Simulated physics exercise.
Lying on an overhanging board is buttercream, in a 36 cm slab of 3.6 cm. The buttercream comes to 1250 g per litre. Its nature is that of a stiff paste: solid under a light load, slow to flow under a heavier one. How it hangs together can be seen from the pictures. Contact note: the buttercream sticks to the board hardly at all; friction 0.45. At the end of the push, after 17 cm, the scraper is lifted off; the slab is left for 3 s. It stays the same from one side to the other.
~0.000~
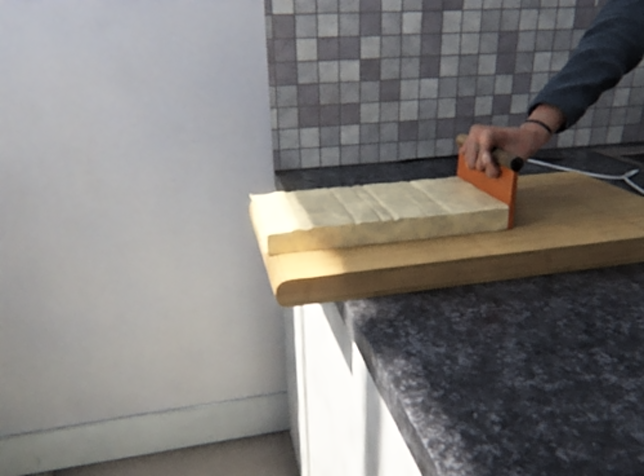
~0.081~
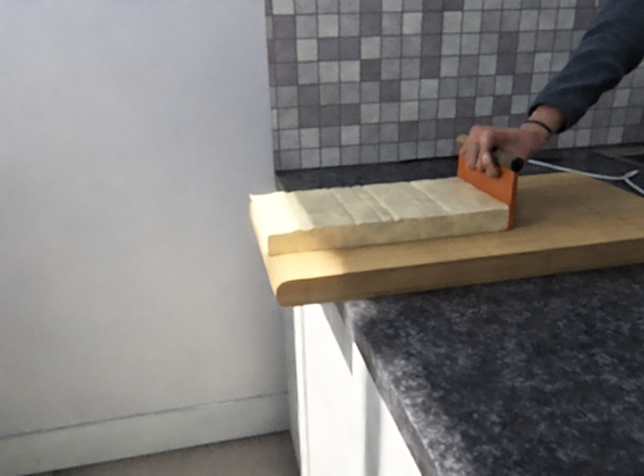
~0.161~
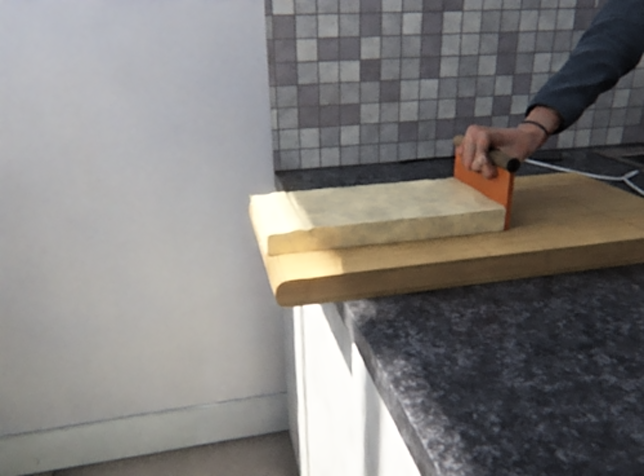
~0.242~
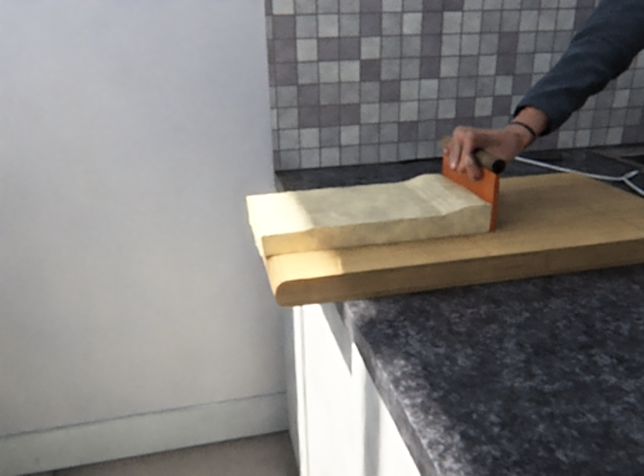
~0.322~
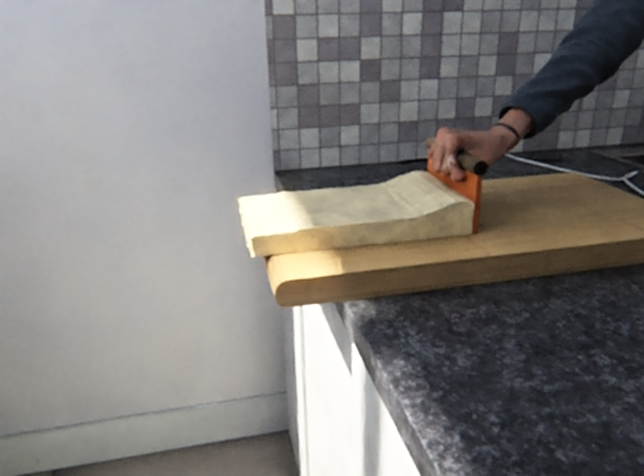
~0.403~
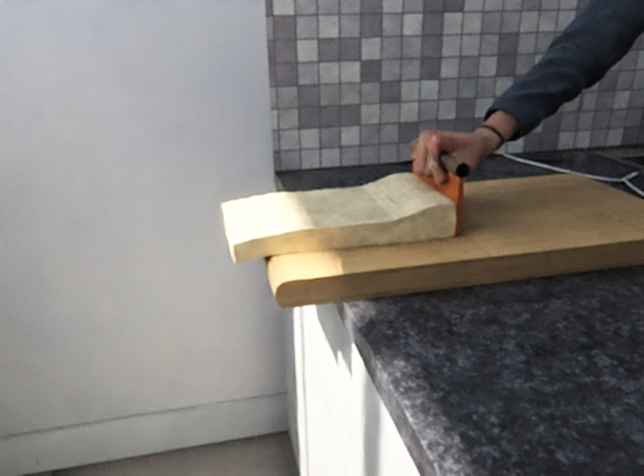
A pale slab slides left past the board's edge as a hand pushes an orange scraper.
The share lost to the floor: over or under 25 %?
I'd bet on it ending past the 25 % mark.
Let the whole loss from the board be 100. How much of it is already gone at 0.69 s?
About 100 %.
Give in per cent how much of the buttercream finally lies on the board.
Around 60 per cent stays on the board.
After 0.69 s, 62 % lies on the board and 0 % has fallen.
After 1.03 s, 62 % lies on the board and 36 % has fallen.
After 1.37 s, 62 % lies on the board and 36 % has fallen.
After 1.71 s, 62 % lies on the board and 36 % has fallen.
After 3.71 s, 62 % lies on the board and 36 % has fallen.
